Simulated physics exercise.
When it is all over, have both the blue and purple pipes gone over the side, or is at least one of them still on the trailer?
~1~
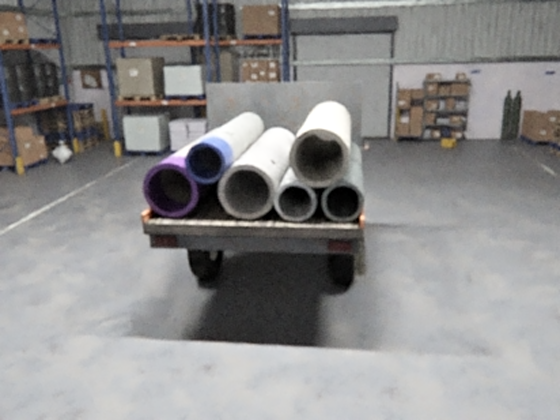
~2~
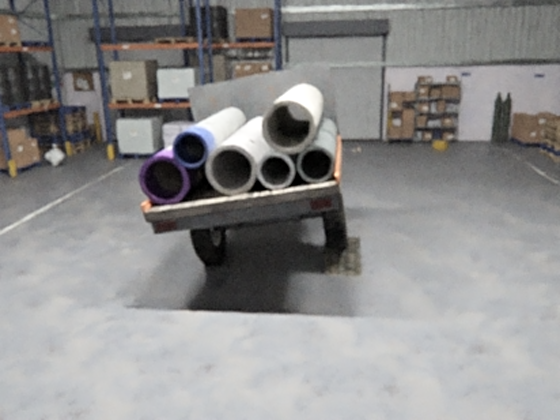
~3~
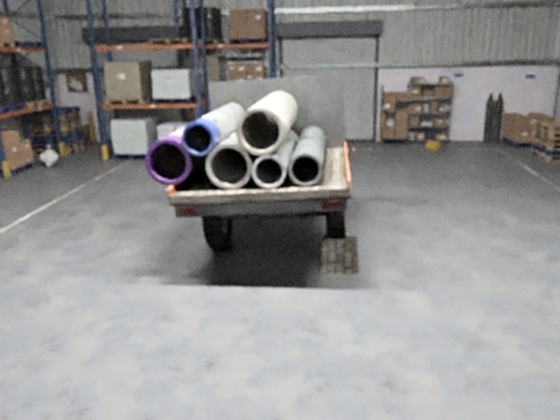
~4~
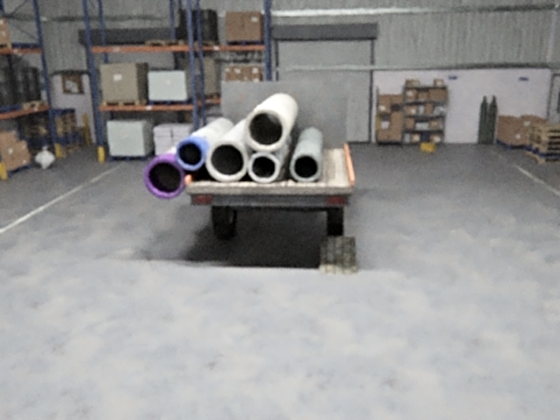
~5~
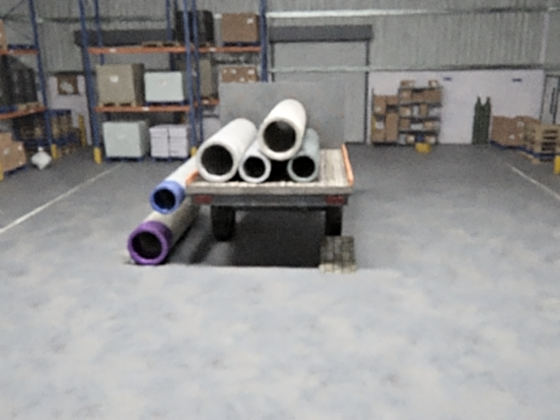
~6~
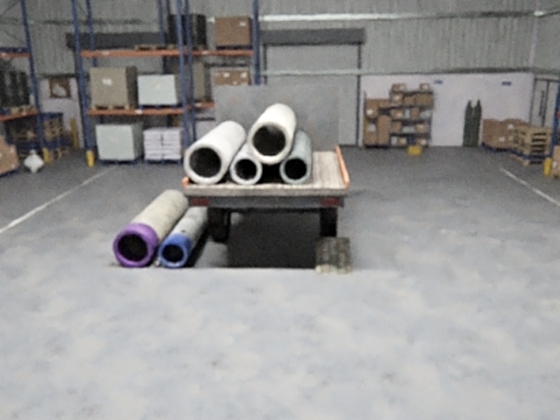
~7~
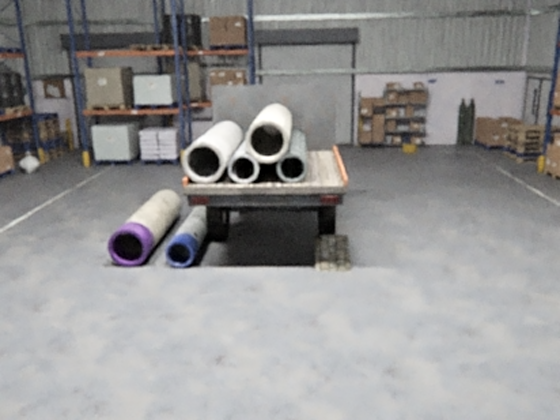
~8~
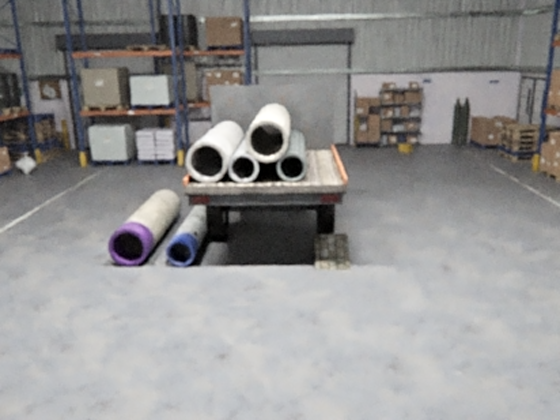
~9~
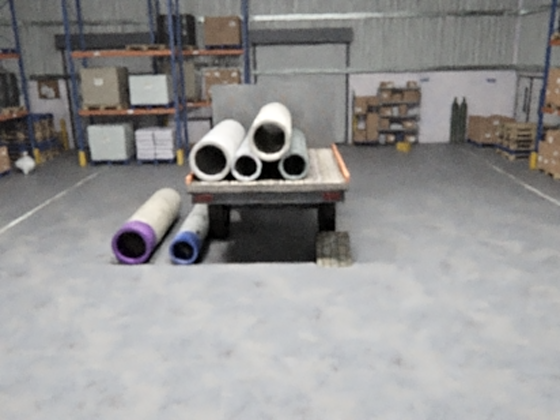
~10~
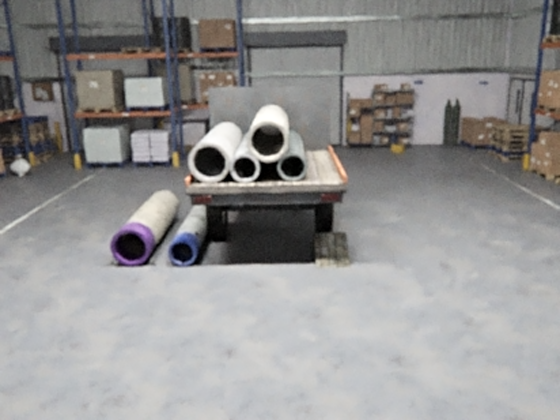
Both have gone over the left side. The purple pipe and the blue pipe end up lying on the floor beside the trailer.
